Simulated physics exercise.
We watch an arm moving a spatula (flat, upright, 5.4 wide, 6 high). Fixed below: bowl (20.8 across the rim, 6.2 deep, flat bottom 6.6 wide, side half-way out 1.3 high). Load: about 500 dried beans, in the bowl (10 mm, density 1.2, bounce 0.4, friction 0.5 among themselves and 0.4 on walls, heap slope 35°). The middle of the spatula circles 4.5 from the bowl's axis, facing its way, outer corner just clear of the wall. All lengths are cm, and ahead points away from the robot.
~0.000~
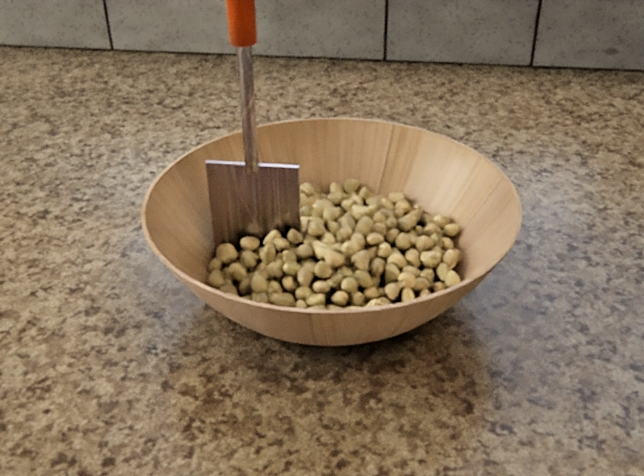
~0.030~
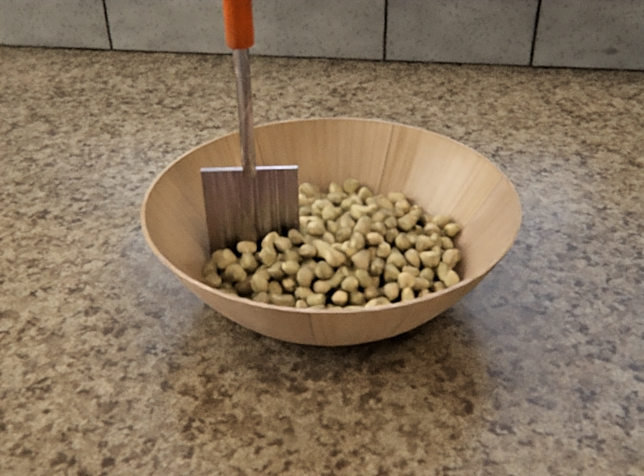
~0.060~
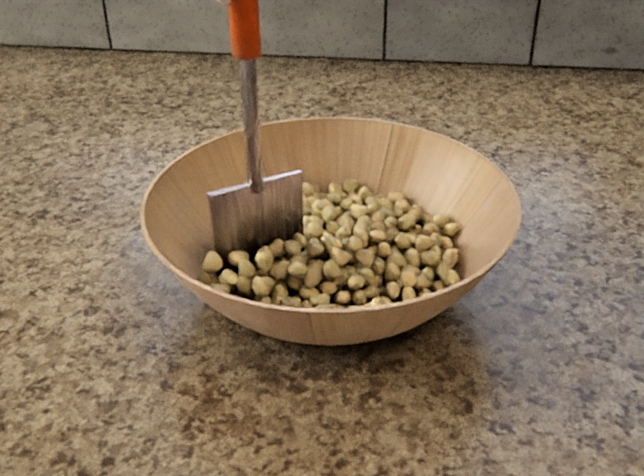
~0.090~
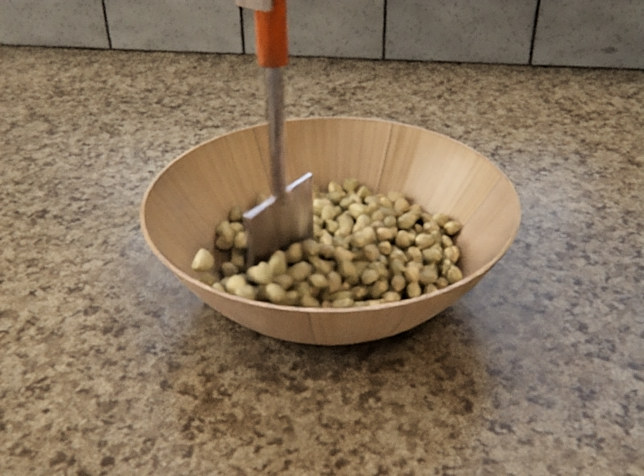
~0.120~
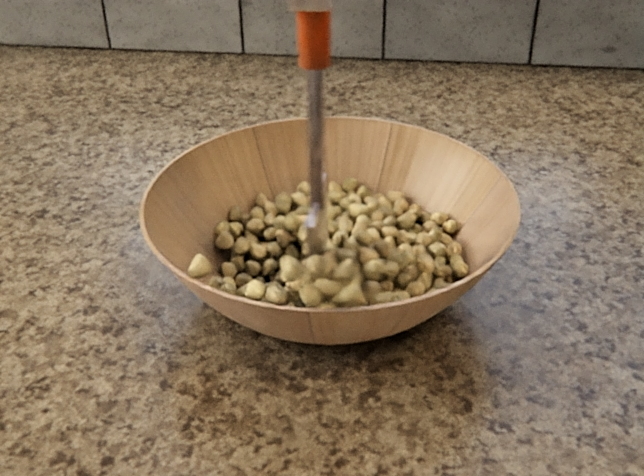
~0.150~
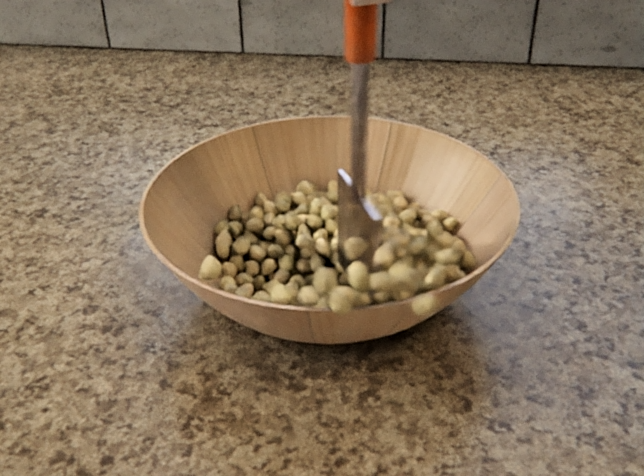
A metal spatula with an orange handle sweeps rightward through beans in a wooden bowl.
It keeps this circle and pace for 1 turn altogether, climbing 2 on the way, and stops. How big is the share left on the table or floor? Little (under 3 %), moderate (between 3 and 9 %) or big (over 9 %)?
Share on the table or floor: Big (over 9 %).
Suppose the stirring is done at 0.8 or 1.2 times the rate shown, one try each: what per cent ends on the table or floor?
About 5 and 20 per cent.
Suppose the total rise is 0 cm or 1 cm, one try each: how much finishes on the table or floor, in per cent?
About 30 and 20 per cent.
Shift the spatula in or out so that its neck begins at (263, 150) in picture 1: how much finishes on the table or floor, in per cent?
Some 10 per cent.
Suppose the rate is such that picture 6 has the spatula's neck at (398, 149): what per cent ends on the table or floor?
Some 20 per cent.
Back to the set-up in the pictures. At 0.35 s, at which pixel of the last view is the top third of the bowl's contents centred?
Near (325, 186).
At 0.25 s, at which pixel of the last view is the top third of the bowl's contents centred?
At about (419, 195).
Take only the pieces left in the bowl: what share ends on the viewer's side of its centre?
Roughly 40 per cent.
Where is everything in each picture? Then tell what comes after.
The first picture shows the spatula neck at (250, 140), 0° round; upper third of the load around (338, 243), from x 215 to 455, top at y 185; 502 in the bowl.
The second picture shows the spatula neck at (248, 144), 10° round; upper third of the load around (337, 243), from x 210 to 455, top at y 185.
The third picture shows the spatula neck at (254, 157), 36° round; upper third of the load around (331, 251), from x 205 to 455, top at y 185.
The fourth picture shows the spatula neck at (278, 168), 63° round; upper third of the load around (339, 258), from x 205 to 455, top at y 185.
The fifth picture shows the spatula neck at (317, 172), 90° round; upper third of the load around (355, 266), from x 200 to 460, top at y 185.
The sixth picture shows the spatula neck at (359, 166), 117° round; upper third of the load around (387, 258), from x 210 to 470, top at y 185; 497 in the bowl, 5 in flight or on the tool.
After 0.25 s, 207° round, highest piece 11 above the table; 467 in the bowl, 2 on the table or floor, 33 in flight or on the tool.
After 0.35 s, 297° round, highest piece 10 above the table; 443 in the bowl, 36 on the table or floor, 23 in flight or on the tool.
After 0.60 s, 0° round, highest piece 7 above the table; 431 in the bowl, 71 on the table or floor.
After 1.30 s, 0° round, highest piece 5 above the table; 430 in the bowl, 72 on the table or floor.
In the end, 430 in the bowl, 72 on the table or floor. That is 14 % on the table or floor.
